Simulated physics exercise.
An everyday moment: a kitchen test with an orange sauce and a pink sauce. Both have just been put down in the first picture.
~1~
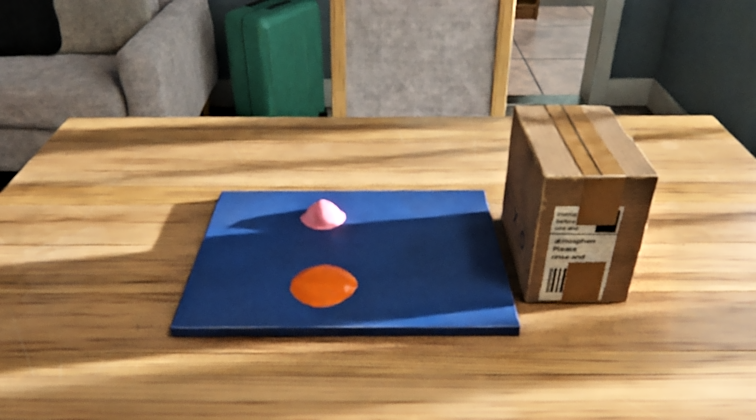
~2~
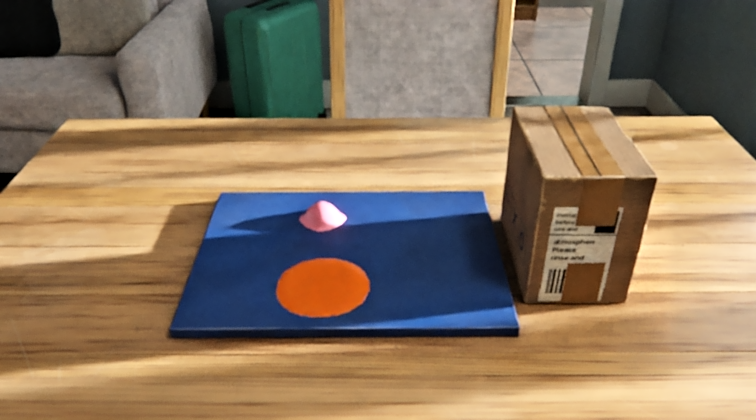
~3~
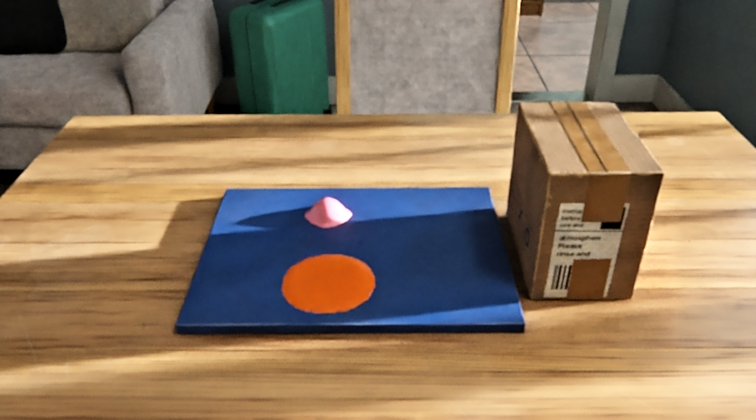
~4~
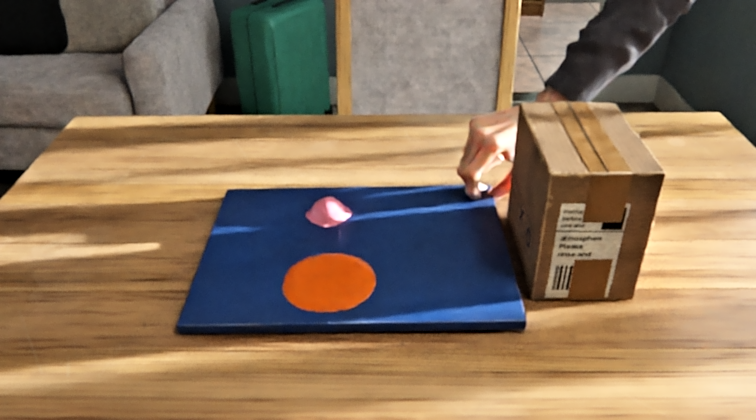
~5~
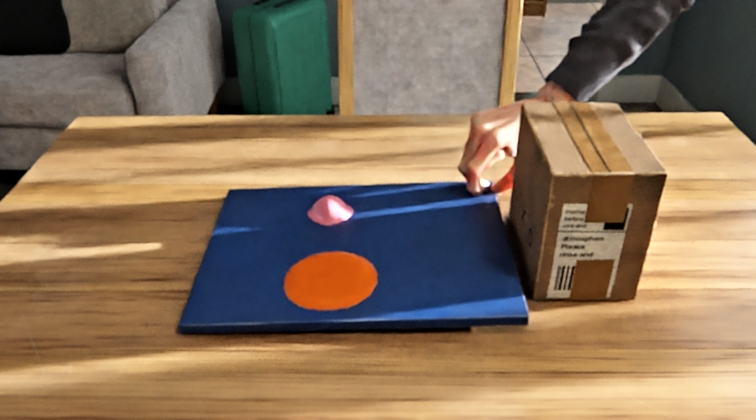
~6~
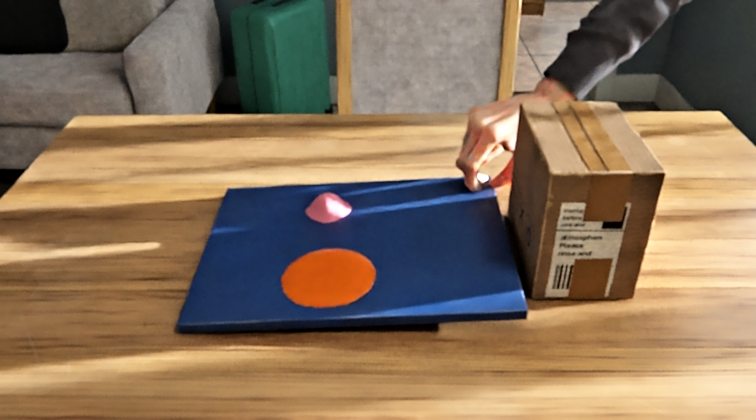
An orange sauce spread into a thin, round patch on a blue baking sheet while a pink sauce stayed heaped behind it, then a hand reached in beside the box and slightly raised the sheet's right end.
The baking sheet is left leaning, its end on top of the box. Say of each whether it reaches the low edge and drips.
As for the orange sauce, it drips off the end; the pink sauce keeps clear of the edge.
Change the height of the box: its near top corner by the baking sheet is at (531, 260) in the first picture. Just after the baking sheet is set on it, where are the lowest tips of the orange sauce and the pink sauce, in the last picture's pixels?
In turn (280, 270) and (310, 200).
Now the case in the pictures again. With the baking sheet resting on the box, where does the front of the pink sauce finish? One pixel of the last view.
Around (289, 176).
Next, slope about 29°; the orange sauce has crept down a long way; the pink sauce has not moved.
After that, the orange sauce is dripping off the low end; the pink sauce has not moved.
Finally, slope about 29°; the orange sauce is dripping off the low end; the pink sauce has not moved.
